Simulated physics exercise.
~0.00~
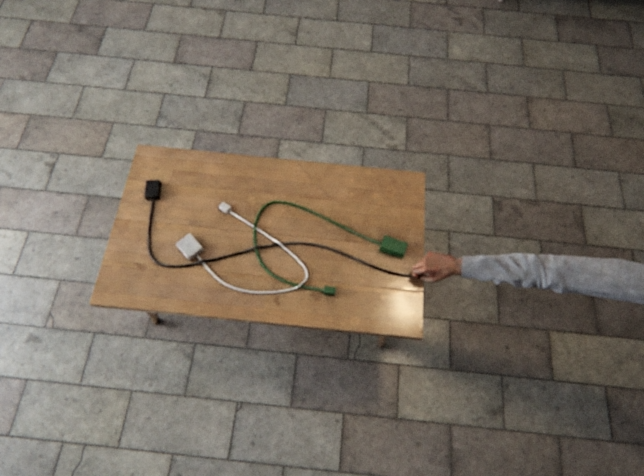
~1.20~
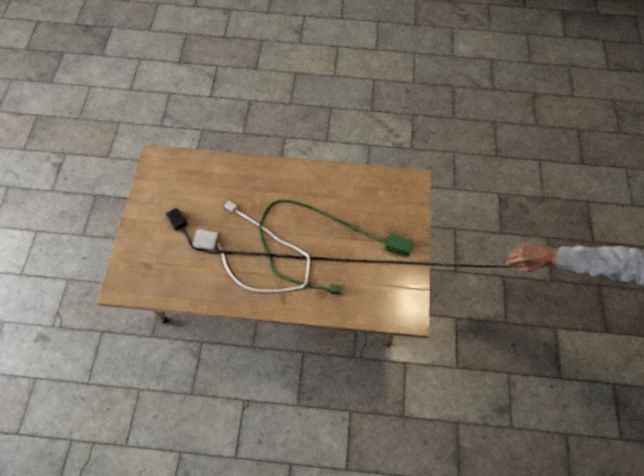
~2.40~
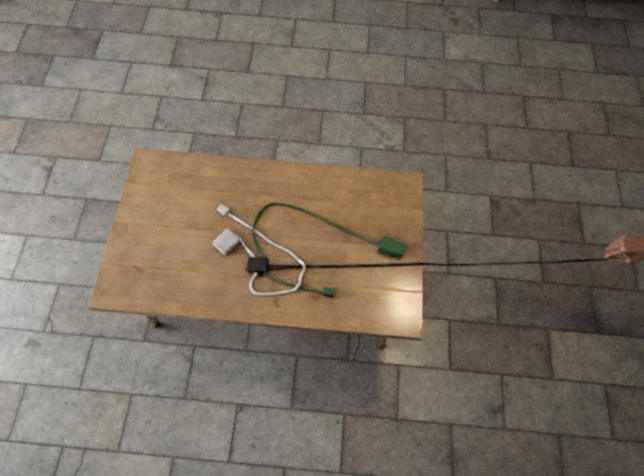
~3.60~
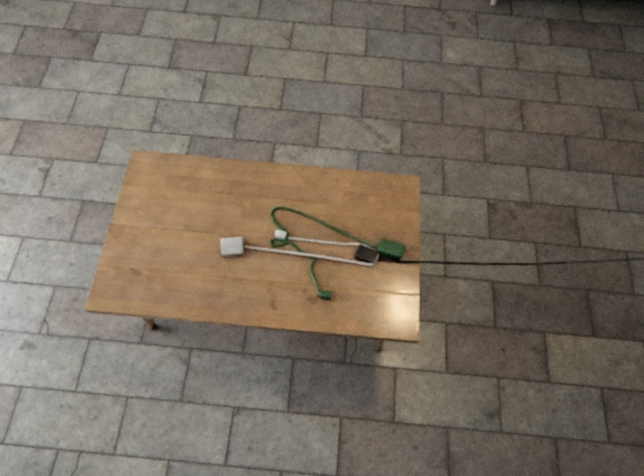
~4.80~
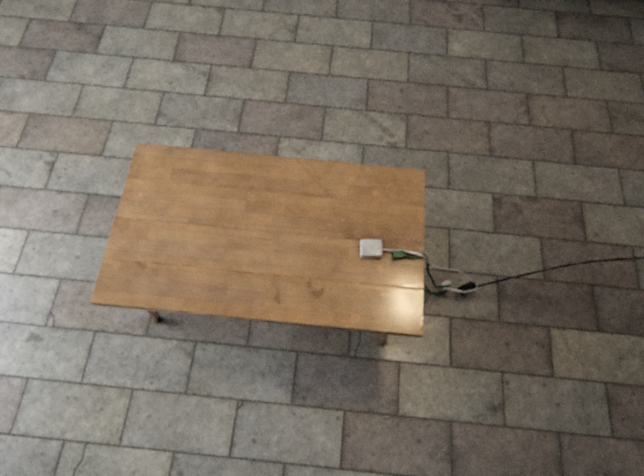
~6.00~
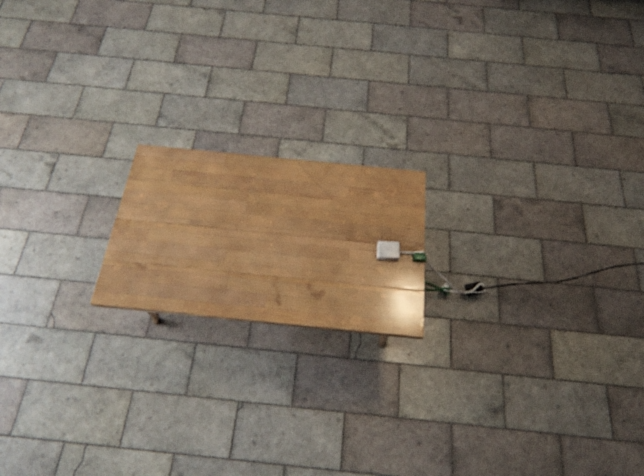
At the start, a black, a white and a green cable lie overlapping on a wooden table, and a hand at the right edge holds the end of the black one. The hand pulls the black cable out to the right, drawing it straight while its charger slides across the tabletop. The black charger reaches the white and green cables and drags the white one along, stretching it. Then the black charger goes over the right edge, and the tangled cables follow. Finally, the white charger and the green plug remain near that edge, with the other ends hanging beyond it.
